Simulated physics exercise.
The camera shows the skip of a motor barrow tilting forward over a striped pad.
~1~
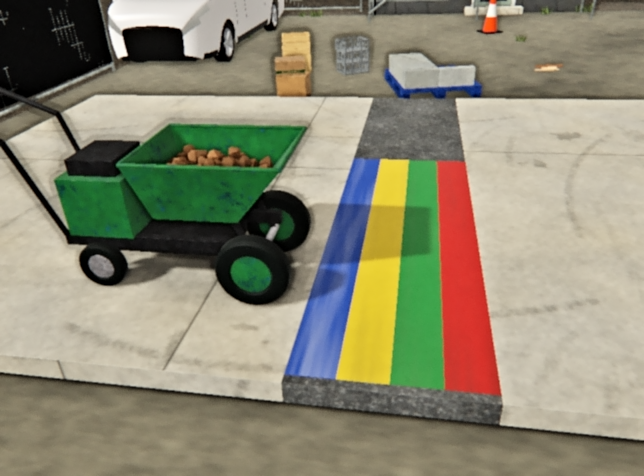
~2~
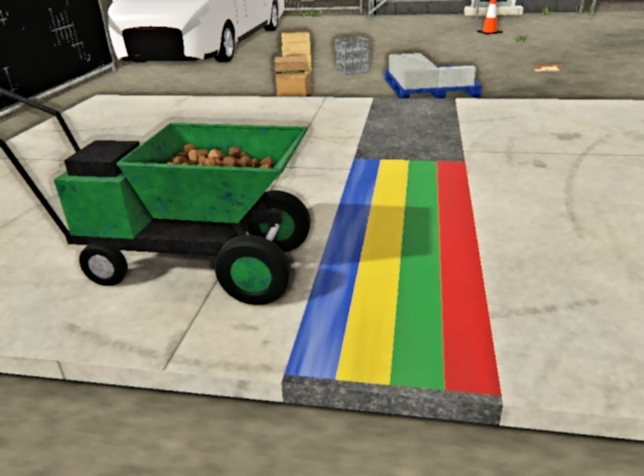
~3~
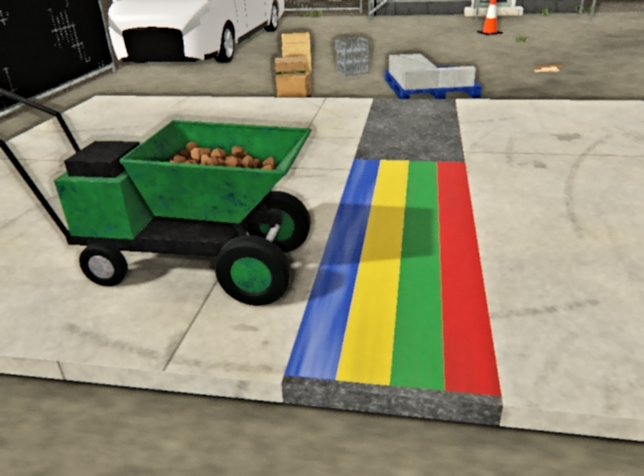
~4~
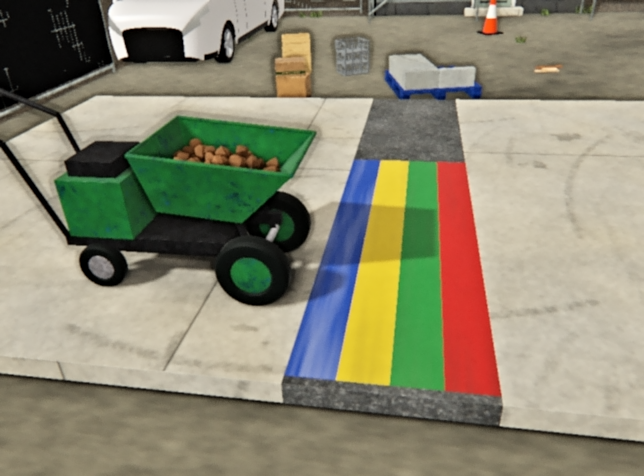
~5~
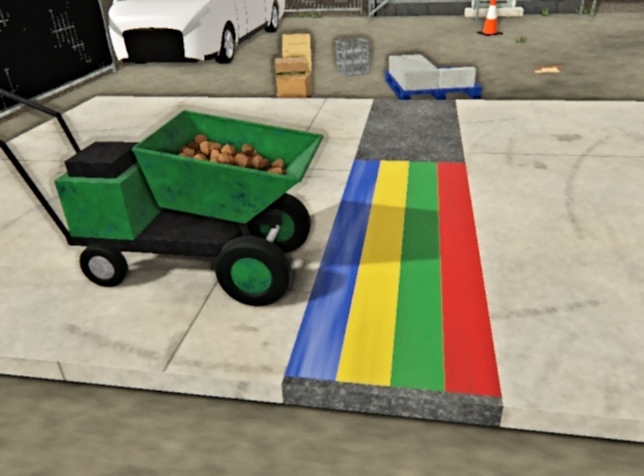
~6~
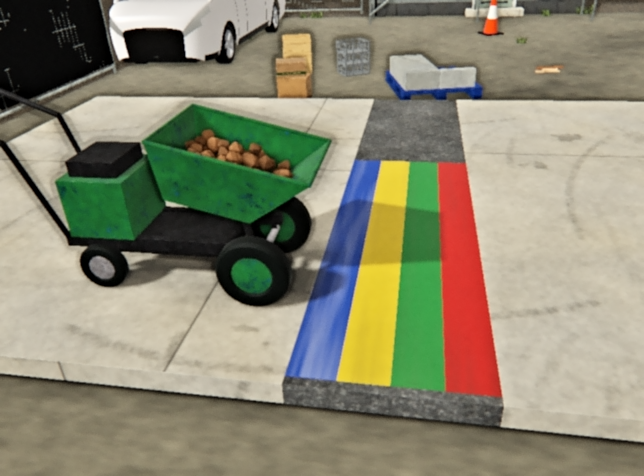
The green skip of a motor barrow, loaded with brown clods, sits level at first, then tilts slightly forward to the right beside a pad striped blue, yellow, green and red, while the wheels stay still.
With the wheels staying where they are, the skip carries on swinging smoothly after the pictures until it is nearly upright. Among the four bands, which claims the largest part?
The green one claims the largest part.
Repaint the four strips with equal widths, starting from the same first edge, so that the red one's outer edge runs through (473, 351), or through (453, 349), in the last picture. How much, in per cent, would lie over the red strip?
I get 30 % for the first one and 30 % for the second.
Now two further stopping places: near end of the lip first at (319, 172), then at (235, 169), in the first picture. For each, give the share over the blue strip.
0 % then 20 %.
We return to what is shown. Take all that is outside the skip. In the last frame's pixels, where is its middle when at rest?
About (427, 280).
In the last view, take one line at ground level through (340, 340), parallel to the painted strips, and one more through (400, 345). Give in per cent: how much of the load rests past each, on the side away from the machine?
I'd put it near 100 in a hundred, then near 70 in a hundred.
Just after the last frame, skip tipped steeply; every one in the skip.
A moment on, skip tipped right over; the larger part in the skip; about a tenth over the yellow strip; about a tenth over the green strip; just a few over the red strip.
Further on, skip tipped right over; about a tenth in the skip; just a few over the blue strip; roughly a quarter over the yellow strip; roughly a third over the green strip; roughly a quarter over the red strip; about a tenth off the paint.
When it is over, skip tipped right over; just a few in the skip; just a few over the blue strip; roughly a quarter over the yellow strip; roughly a third over the green strip; roughly a quarter over the red strip; about a tenth off the paint.
